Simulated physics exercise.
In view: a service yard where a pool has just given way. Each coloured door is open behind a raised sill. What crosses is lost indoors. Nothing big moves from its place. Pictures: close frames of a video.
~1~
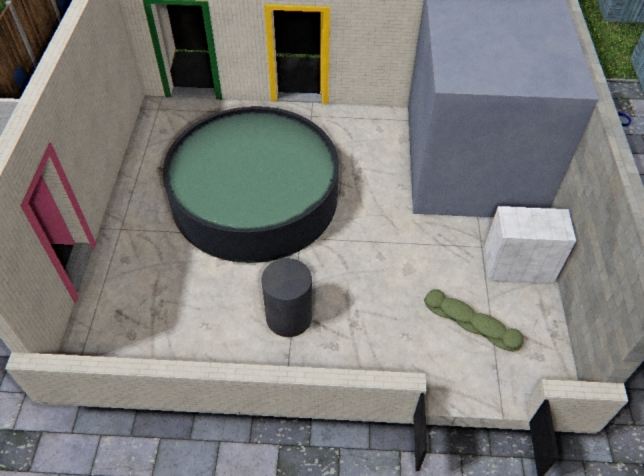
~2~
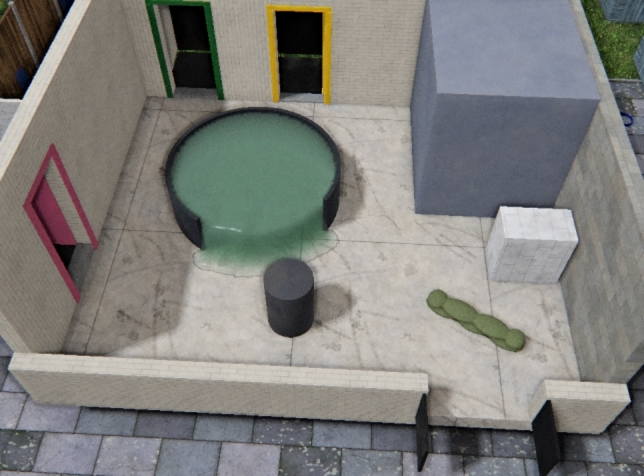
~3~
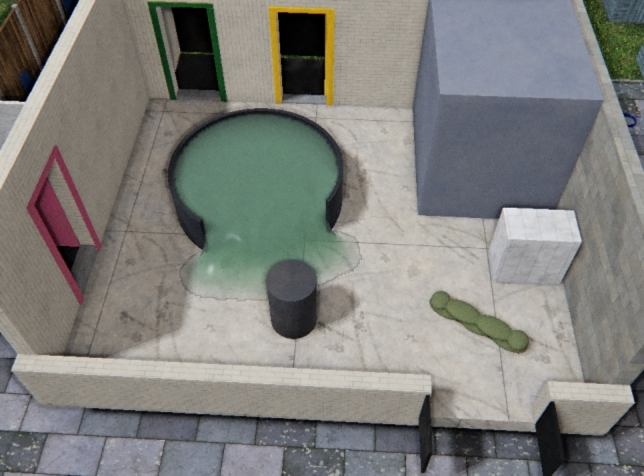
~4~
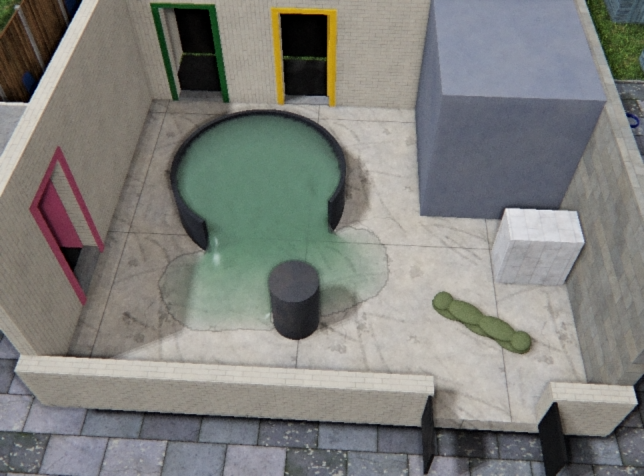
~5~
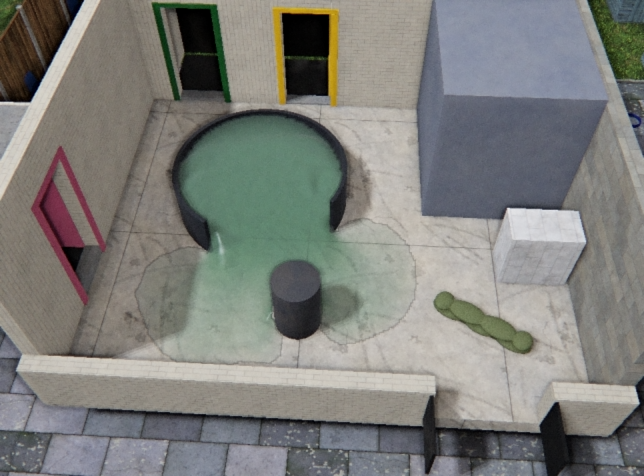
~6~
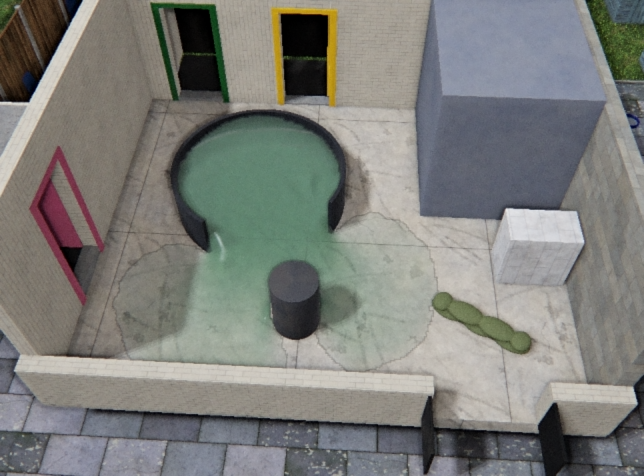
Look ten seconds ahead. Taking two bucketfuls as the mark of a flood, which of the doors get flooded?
The green door gets flooded, the yellow door stays below the mark, the pink door stays below the mark.
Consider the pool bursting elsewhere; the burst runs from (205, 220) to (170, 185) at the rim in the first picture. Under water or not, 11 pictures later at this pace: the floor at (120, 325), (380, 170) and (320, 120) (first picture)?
One after the other: Wet, no water, clear.
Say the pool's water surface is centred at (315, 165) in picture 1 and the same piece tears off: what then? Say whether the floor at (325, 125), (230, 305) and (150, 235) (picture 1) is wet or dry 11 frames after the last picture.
Bone-dry, soaked, bone-dry.
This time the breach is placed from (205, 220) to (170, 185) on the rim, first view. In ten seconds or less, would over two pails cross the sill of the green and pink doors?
Per door - green: Does not exceed, pink: Exceeds.
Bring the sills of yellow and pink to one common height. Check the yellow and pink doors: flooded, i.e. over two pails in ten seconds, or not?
Yellow door keeps below it; pink door floods.
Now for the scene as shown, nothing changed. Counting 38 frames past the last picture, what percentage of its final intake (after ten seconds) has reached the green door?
Near 50 per cent, give or take.
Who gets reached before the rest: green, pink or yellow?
The one in pink.
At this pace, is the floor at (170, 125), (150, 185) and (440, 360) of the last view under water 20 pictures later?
First spot not wet, second inundated, third inundated.
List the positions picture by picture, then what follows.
In the first picture, still water in the round pool at (252, 167).
In the second picture, water pours out at (268, 248) and has run to (198, 257).
In the third picture, water pours out at (271, 252) and has run to (186, 276).
In the fourth picture, the front is at (164, 282), out from the gap at (274, 254).
In the fifth picture, the front is at (166, 347), out from the gap at (275, 254).
In the sixth picture, water pours out at (274, 254) and has run to a hidden place.
A moment on, water covers 40 % of the floor; the green door not reached, the yellow door not reached, the pink door wet at the sill, nothing in.
Next, water covers 45 % of the floor; the green door not reached, the yellow door not reached, the pink door wet at the sill, nothing in.
Then, water covers 65 % of the floor; the green door not reached, the yellow door not reached, the pink door wet at the sill, nothing in.
Later, water covers 85 % of the floor; the green door over two buckets in, the yellow door wet at the sill, nothing in, the pink door wet at the sill, nothing in.
In the end, water covers 95 % of the floor; the green door far over two buckets in, the yellow door wet at the sill, nothing in, the pink door wet at the sill, nothing in.
